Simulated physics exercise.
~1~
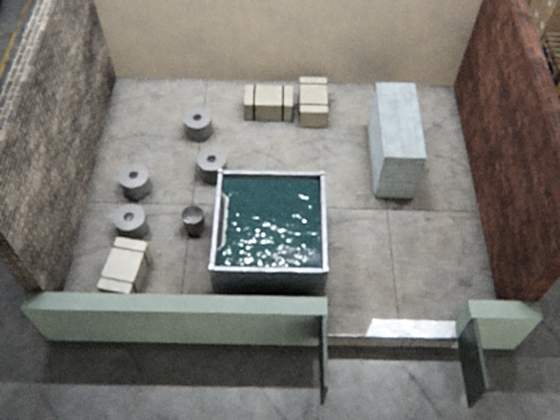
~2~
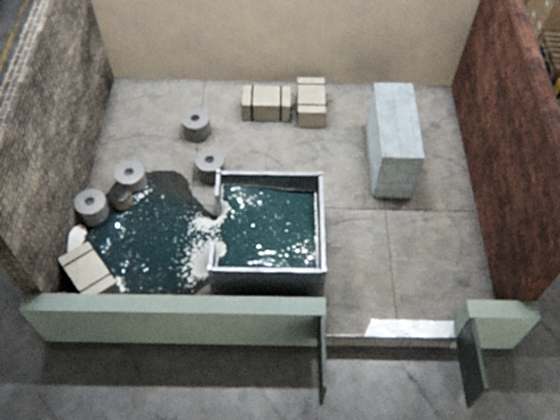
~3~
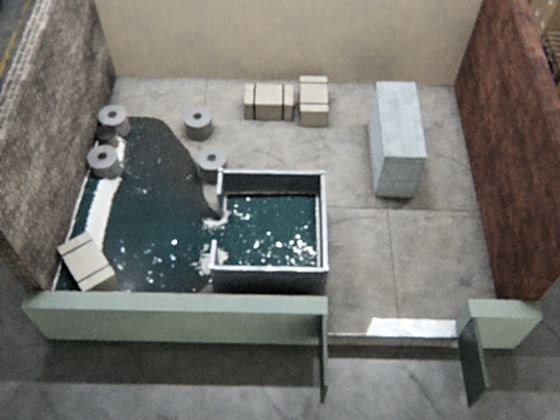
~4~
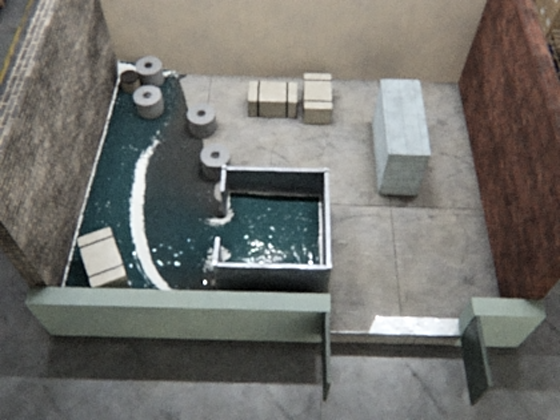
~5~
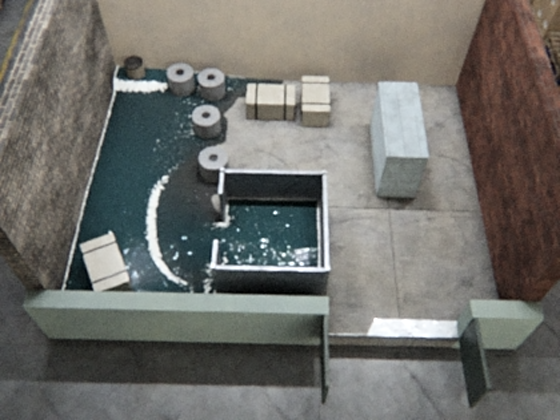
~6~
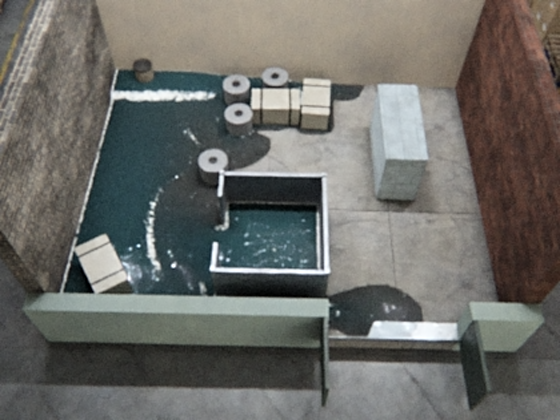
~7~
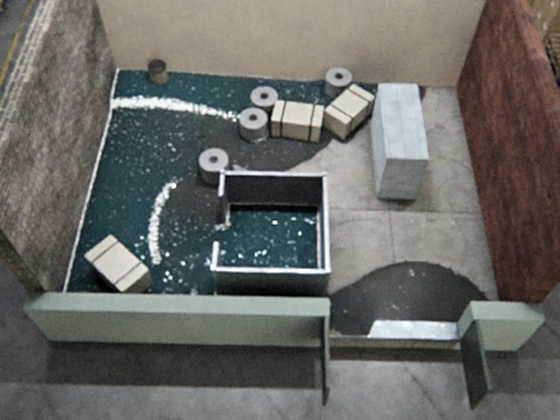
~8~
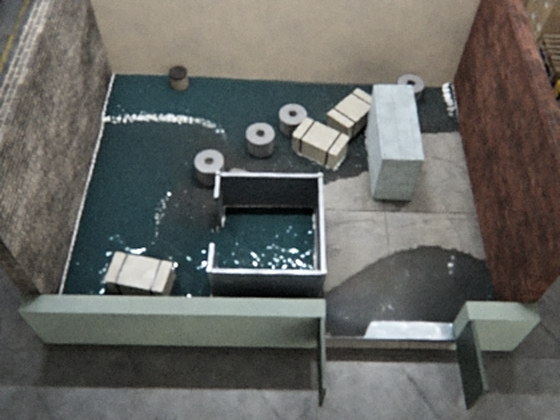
At first, a square tank of green water stands in a walled space among grey ring-shaped pieces, tan boxes and a tall pale block. The tank's left side gives way, and water rushes out, pushing nearby rings and a box toward the left wall. The flood sweeps several loose pieces to the back, while the level in the tank falls. It then turns right along the back wall, carrying rings past the boxes and nudging those askew, as another sheet spreads by the front gap. Finally, one ring lies behind the unmoved block, with water covering much of the floor.
